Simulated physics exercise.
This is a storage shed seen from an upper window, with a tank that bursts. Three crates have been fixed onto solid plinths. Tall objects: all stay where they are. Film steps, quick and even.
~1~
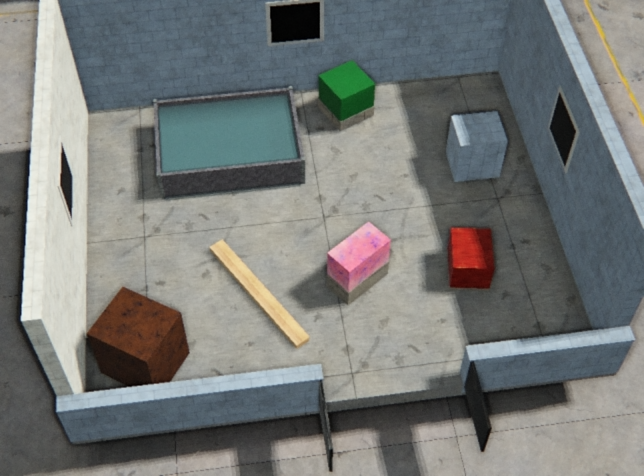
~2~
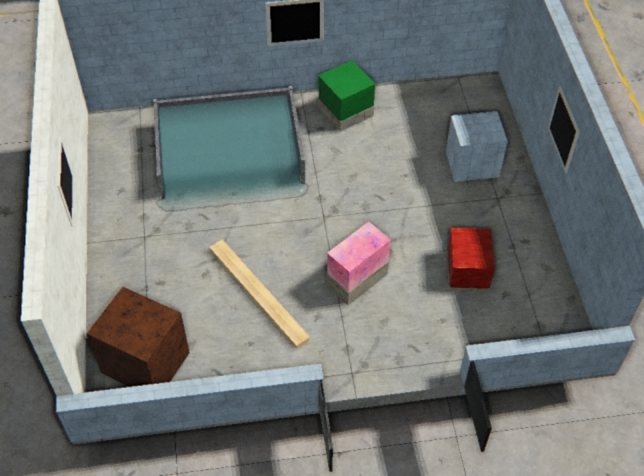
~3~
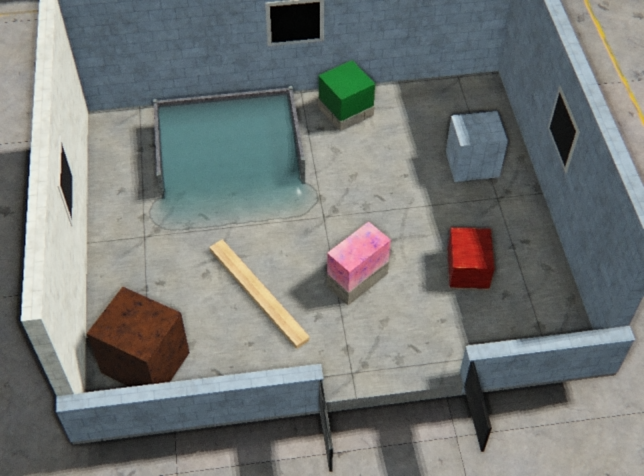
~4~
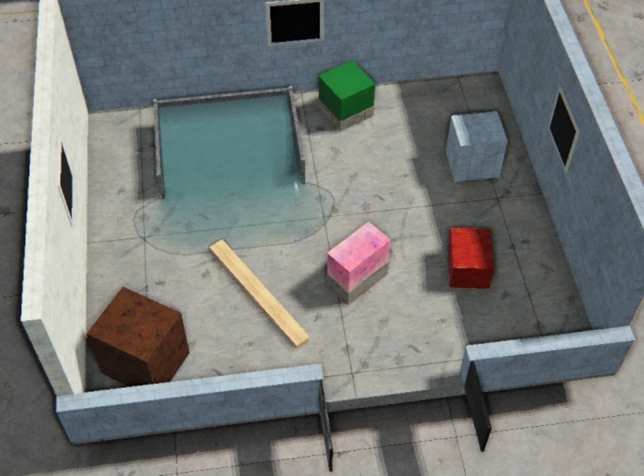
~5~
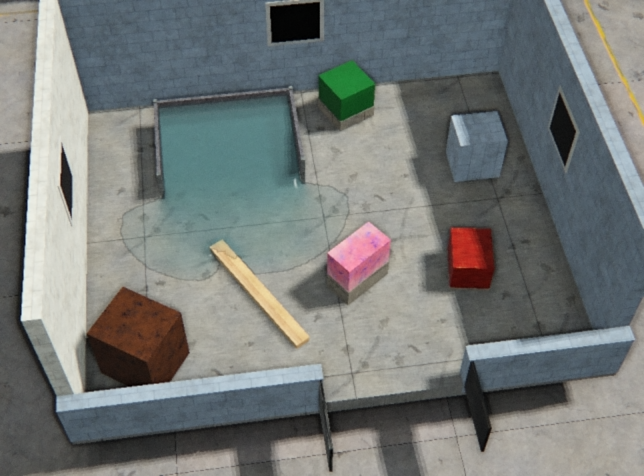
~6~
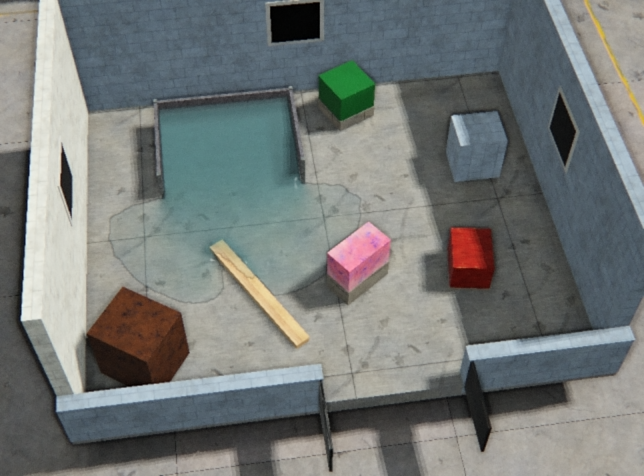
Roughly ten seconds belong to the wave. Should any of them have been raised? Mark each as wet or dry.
Green crate: Dry; red crate: Wet; pink crate: Dry.
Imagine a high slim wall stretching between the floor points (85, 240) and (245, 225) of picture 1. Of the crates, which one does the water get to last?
It's the green-painted one.
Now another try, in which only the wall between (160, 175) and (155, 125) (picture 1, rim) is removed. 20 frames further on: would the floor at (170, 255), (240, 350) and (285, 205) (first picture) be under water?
Place one: Reached by the flood. Place two: Reached by the flood. Place three: Spared by the leak.
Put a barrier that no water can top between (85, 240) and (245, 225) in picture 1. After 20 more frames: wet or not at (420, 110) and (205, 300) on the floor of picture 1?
In order, I'd call them bare and bare.
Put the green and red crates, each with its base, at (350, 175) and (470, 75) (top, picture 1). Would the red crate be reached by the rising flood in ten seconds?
Result for red: Untouched.
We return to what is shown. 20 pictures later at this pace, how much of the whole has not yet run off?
I'd put it near 88 %.
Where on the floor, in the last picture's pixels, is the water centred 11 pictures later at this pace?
Centre: Close to (240, 243).
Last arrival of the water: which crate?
The green crate.
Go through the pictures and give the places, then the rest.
In the first picture, still water in the open tank at (228, 133).
In the second picture, water pours out at (233, 181) and has run to (163, 204).
In the third picture, water pours out at (233, 183) and has run to (156, 216).
In the fourth picture, the front is at (146, 234), out from the gap at (233, 184).
In the fifth picture, water pours out at (233, 184) and has run to (143, 254).
In the sixth picture, water pours out at (233, 184) and has run to (191, 298).
A moment on, water covers 30 % of the floor; the green crate not reached, the red crate not reached, the pink crate water round its plinth.
Next, water covers 40 % of the floor; the green crate not reached, the red crate water round its plinth, the pink crate water round its plinth.
Then, water covers 50 % of the floor; the green crate not reached, the red crate water round its plinth, the pink crate water round its plinth.
Later, water covers 75 % of the floor; the green crate not reached, the red crate water round its plinth, the pink crate water round its plinth.
In the end, water covers 90 % of the floor; the green crate stayed above the water, the red crate was topped, the pink crate stayed above the water.
